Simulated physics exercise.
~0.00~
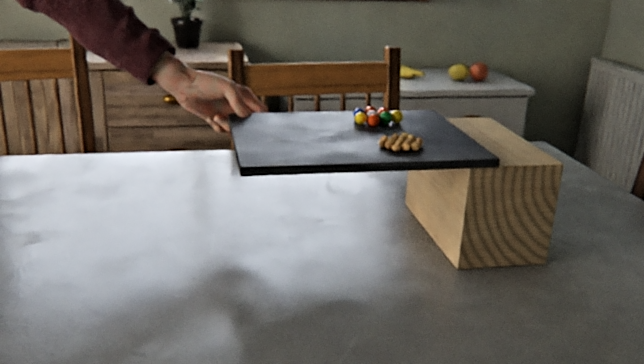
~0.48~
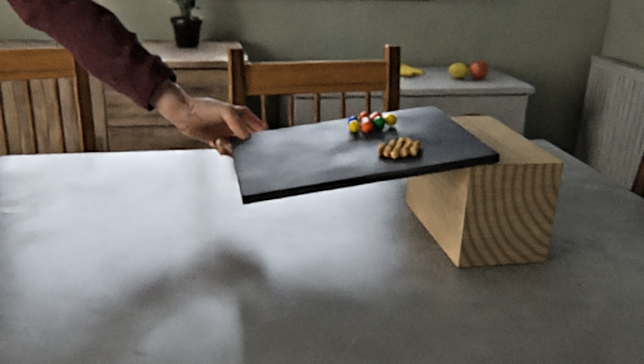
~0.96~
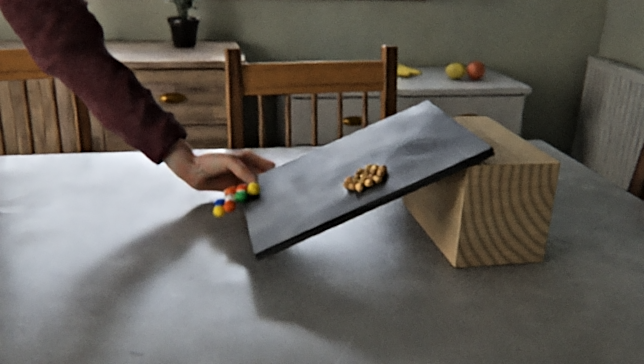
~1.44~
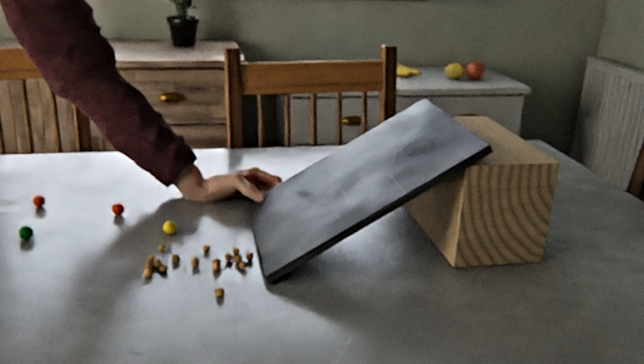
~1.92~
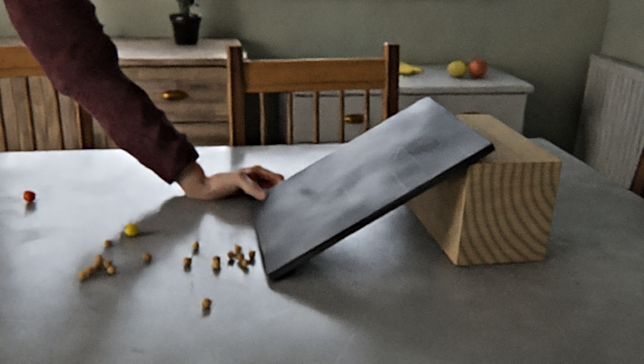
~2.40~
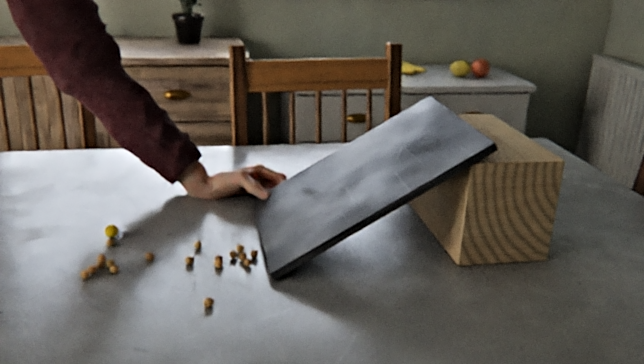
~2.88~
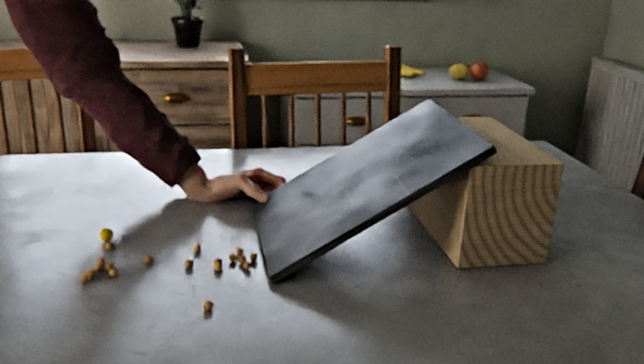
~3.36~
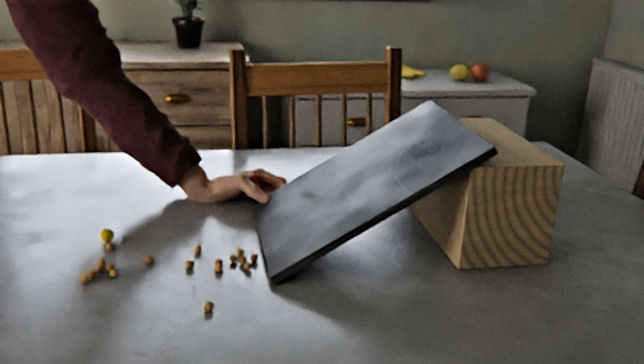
A hand lowers a dark board, colourful balls roll far left, and brown pieces scatter nearby.
